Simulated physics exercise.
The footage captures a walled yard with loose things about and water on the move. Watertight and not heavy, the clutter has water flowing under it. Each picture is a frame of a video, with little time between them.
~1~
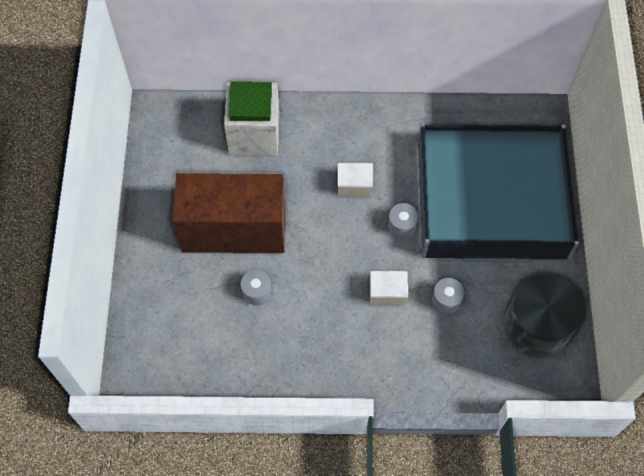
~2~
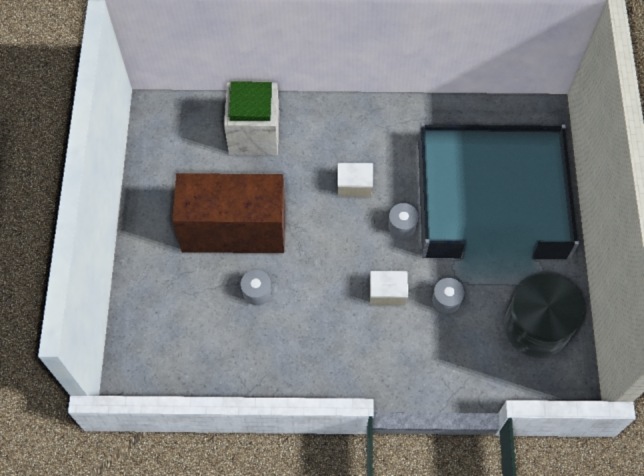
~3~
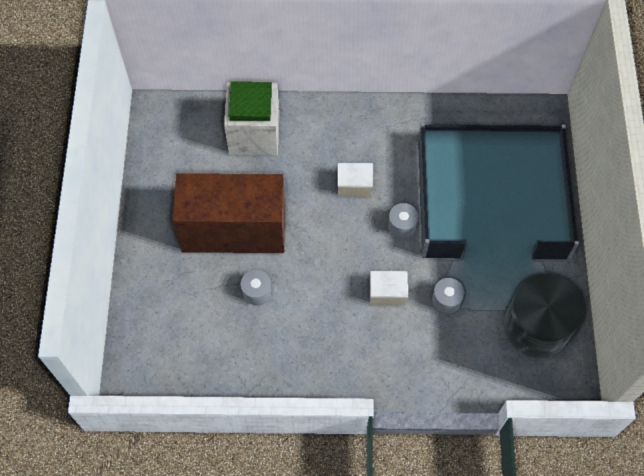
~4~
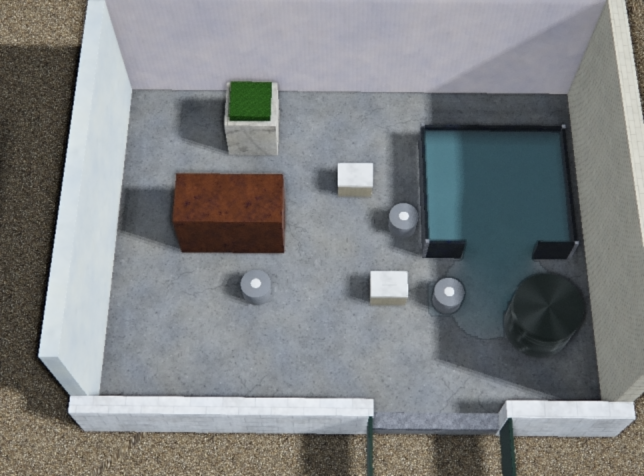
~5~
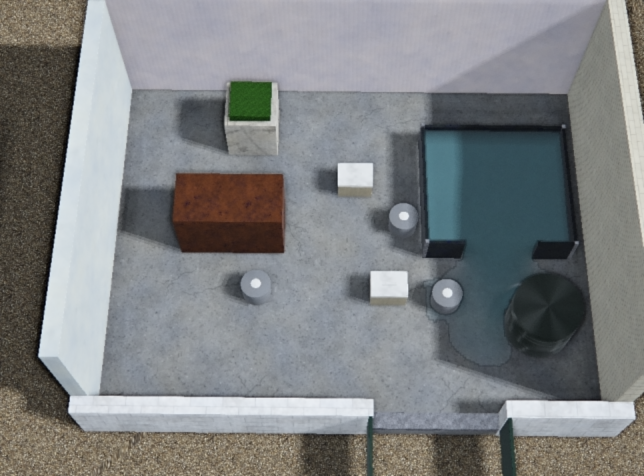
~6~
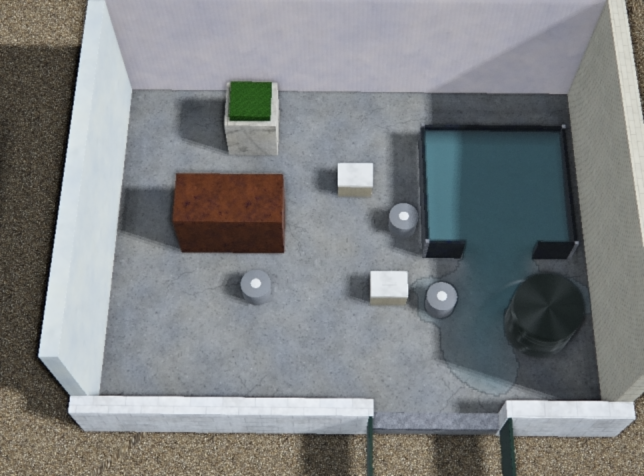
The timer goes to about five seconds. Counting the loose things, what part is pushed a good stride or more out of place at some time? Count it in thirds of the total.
Out of the total, under one third.
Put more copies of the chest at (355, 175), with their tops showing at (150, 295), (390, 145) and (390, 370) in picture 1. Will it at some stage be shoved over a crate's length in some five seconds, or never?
Going by the order given: Stays in place, stays in place, travels that far.
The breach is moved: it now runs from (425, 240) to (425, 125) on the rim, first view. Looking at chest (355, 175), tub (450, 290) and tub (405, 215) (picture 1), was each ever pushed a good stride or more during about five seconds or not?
Got that far, never got that far, got that far.
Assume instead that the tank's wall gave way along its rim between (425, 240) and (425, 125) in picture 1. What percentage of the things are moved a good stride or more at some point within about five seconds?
Result: Close to 60 %.
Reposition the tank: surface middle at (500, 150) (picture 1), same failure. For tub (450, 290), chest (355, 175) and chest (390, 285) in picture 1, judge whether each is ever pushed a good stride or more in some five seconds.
Item one travelled far enough, item two not displaced far, item three not displaced far.
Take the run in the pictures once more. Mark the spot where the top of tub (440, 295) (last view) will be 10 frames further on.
Close to (375, 314).
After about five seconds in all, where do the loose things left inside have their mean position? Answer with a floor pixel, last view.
That averages to about (341, 262) on the floor.
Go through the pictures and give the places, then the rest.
The first picture shows a tub at (449, 292), on the bottom; a chest at (355, 174), on the bottom; 0 of 5 have shifted.
The second picture shows a tub at (449, 292) rests on the ground; a chest at (355, 174) rests on the ground; 0 of 5 have shifted.
The third picture shows a tub at (449, 292) rests on the ground; a chest at (355, 174), on the bottom; 0 of 5 have shifted.
The fourth picture shows a tub at (449, 292) rests on the ground; a chest at (355, 174) rests on the ground; 0 of 5 have shifted.
The fifth picture shows a tub at (447, 293) rests on the ground, close to its start; a chest at (355, 174) rests on the ground; 0 of 5 have shifted.
The sixth picture shows a tub at (442, 296) rests on the ground, close to its start; a chest at (355, 174), on the bottom; 1 of 5 have shifted.
A moment on, 0 of 5 are well off their spots; 0 afloat.
Next, 1 of 5 are well off their spots; 0 afloat.
Later, 1 of 5 are well off their spots; 0 afloat.
In the end, 1 of 5 are well off their spots, and 1 have been at some point; 0 afloat.
